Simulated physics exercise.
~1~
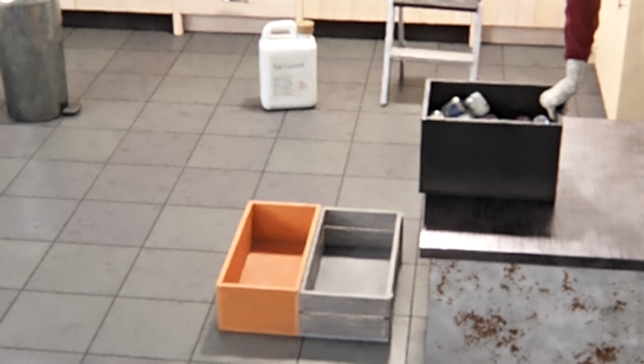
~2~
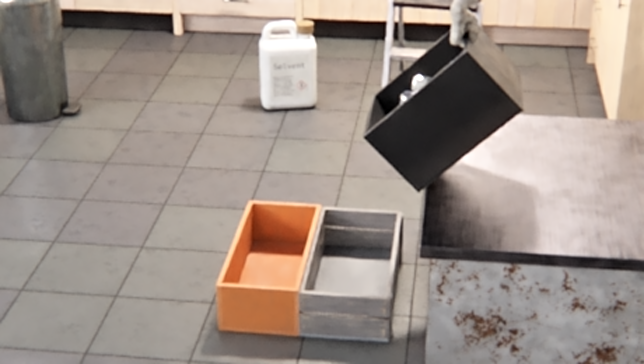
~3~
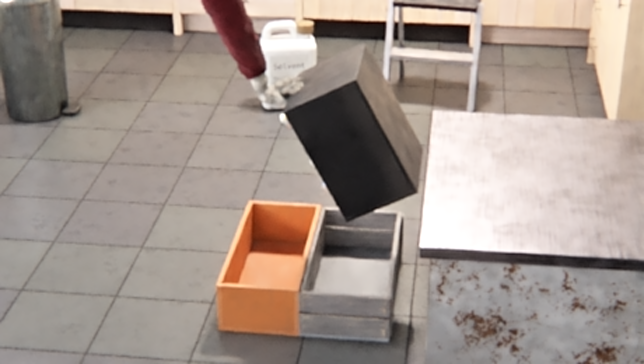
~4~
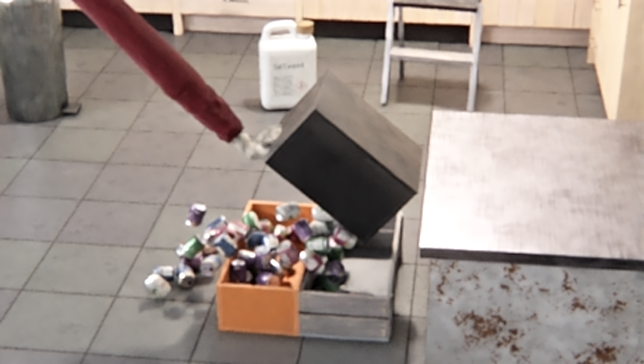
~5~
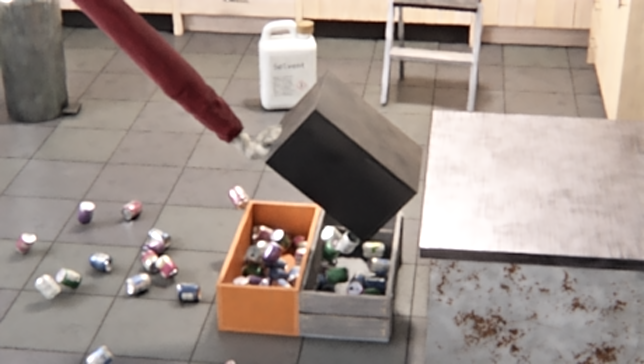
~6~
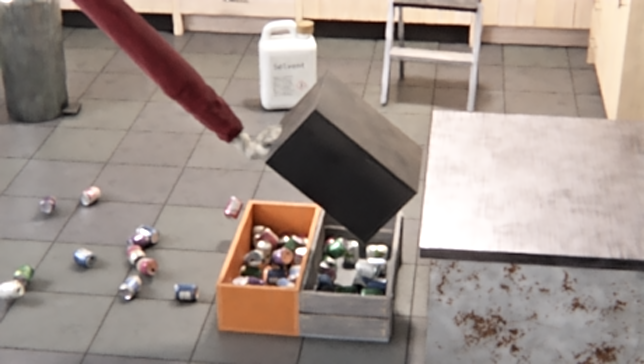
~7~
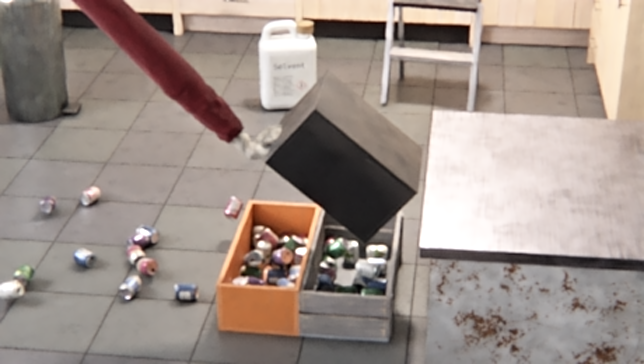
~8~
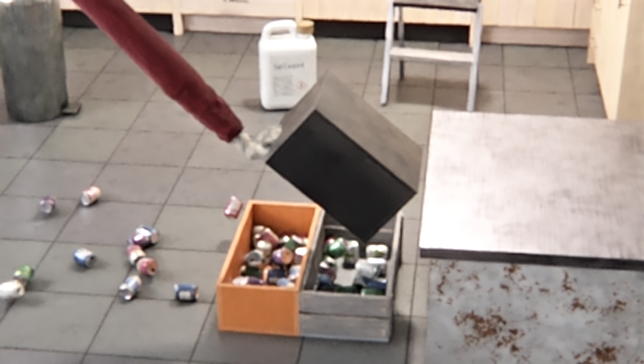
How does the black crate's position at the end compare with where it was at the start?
At the start the black crate sits upright at the end of the bench on the right. By the end it is further left, held tipped well past its side above the grey trough, with its mouth facing down.
On a grey tiled floor, an empty orange box and an empty grey trough stand side by side to the left of a bench, where a gloved hand holds a black crate of small cans. The hand lifts the crate off the bench to the left, tilting it, and swings it over the trough until its mouth points steeply down. Cans pour out in a clump across both containers and past the orange box. Some tumble and roll left over the tiles. Finally the crate stays tipped overhead, with cans lying still in both containers and others scattered on the floor to the left.
